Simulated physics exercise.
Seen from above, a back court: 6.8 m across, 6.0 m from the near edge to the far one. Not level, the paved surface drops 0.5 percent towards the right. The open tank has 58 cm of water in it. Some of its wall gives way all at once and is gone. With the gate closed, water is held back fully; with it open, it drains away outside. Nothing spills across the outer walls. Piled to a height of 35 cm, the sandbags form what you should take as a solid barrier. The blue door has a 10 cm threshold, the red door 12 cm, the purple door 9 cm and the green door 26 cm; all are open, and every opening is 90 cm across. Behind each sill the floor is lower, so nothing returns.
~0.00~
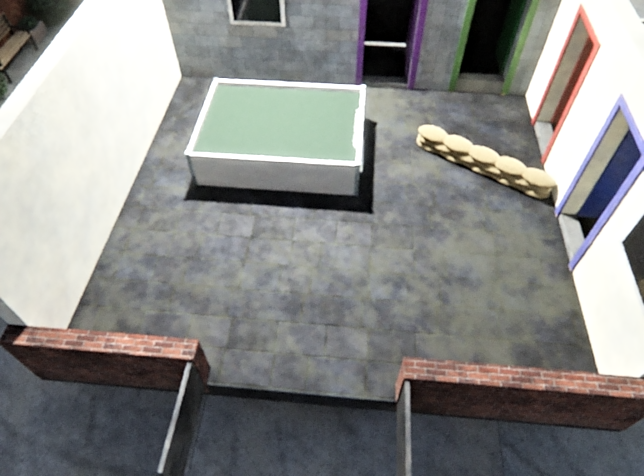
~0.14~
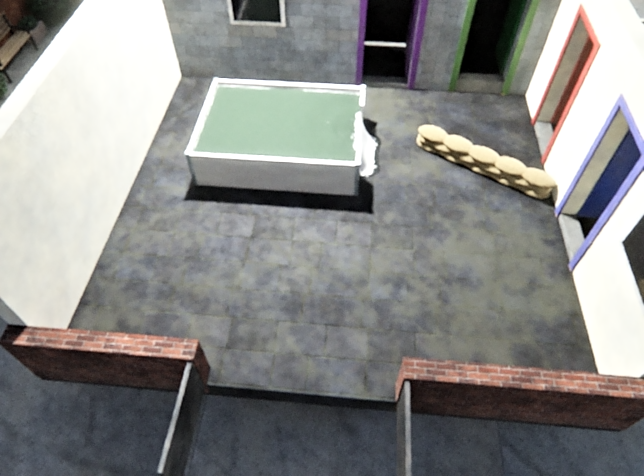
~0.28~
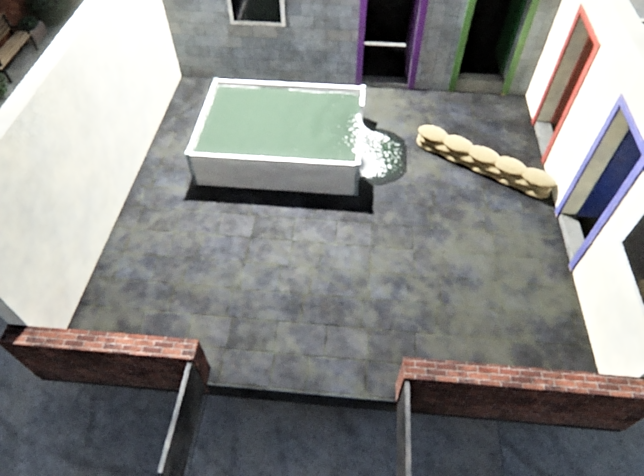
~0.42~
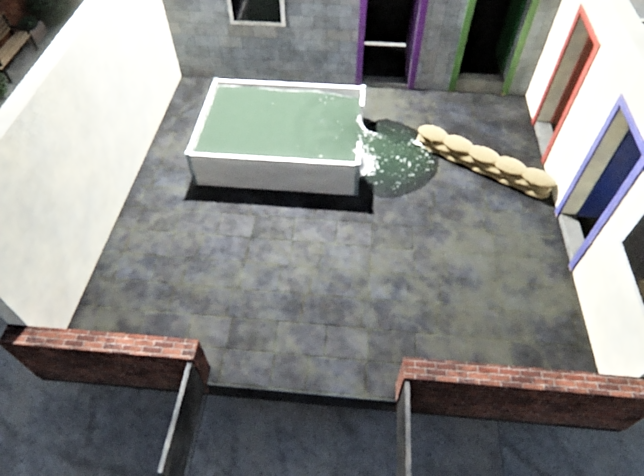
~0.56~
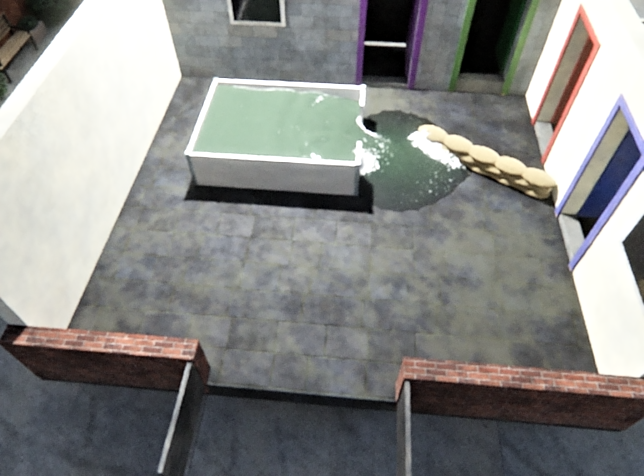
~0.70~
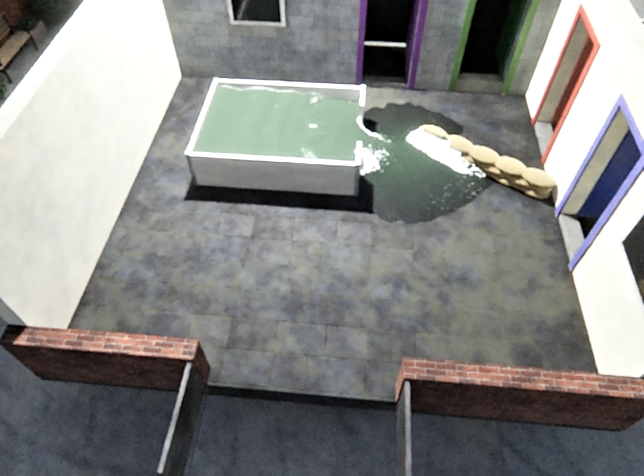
Water in a white-walled open tank sits still, then bursts through a gap in the right wall and pours onto the grey paving of a walled court. The dark green pool fans out to the right, reaches the row of sandbags, and foams white while spreading along their near side.
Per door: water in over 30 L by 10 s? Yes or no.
Blue door yes, red door no, purple door no, green door no.
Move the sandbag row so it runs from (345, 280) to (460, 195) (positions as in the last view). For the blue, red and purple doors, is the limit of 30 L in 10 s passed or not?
Checking the limit, blue is fine, red is too much, purple is fine.
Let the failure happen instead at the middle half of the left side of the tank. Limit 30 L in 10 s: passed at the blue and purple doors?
Versus the limit - blue: Within, purple: Within.
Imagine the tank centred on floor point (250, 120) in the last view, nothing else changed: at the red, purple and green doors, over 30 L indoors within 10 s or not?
Red goes beyond, purple goes beyond, green stays inside, judged against that limit.
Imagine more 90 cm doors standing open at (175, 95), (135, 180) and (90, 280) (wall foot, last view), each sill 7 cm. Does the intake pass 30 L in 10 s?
Less, less, less.
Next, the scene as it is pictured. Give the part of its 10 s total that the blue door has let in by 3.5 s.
Some 70 in a hundred.
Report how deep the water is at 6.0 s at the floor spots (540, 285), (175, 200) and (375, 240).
Roughly 10, 0 and 2 cm, in turn.
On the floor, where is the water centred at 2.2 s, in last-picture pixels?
Around (339, 155).
After 1.4 s water covers 20 % of the floor and is deepest (36 cm) near (419, 140); blue door 3 cm at the sill, 0 L in, red door not reached, purple door not reached, green door 6 cm at the sill, 0 L in.
After 2.2 s water covers 30 % of the floor and is deepest (34 cm) near (419, 140); blue door 11 cm at the sill, 47 L in, red door not reached, purple door 4 cm at the sill, 0 L in, green door 13 cm at the sill, 0 L in.
After 3.5 s water covers 40 % of the floor and is deepest (32 cm) near (596, 400); blue door 17 cm at the sill, 128 L in, red door 8 cm at the sill, 0 L in, purple door 5 cm at the sill, 0 L in, green door 14 cm at the sill, 0 L in.
After 6.0 s water covers 75 % of the floor and is deepest (20 cm) near (592, 385); blue door 13 cm at the sill, 179 L in, red door 12 cm at the sill, 1 L in, purple door 4 cm at the sill, 0 L in, green door 11 cm at the sill, 0 L in.
After 10.0 s water covers 95 % of the floor and is deepest (12 cm) near (534, 394); blue door 10 cm at the sill, 187 L in, red door 10 cm at the sill, 2 L in, purple door 8 cm at the sill, 2 L in, green door 9 cm at the sill, 0 L in.
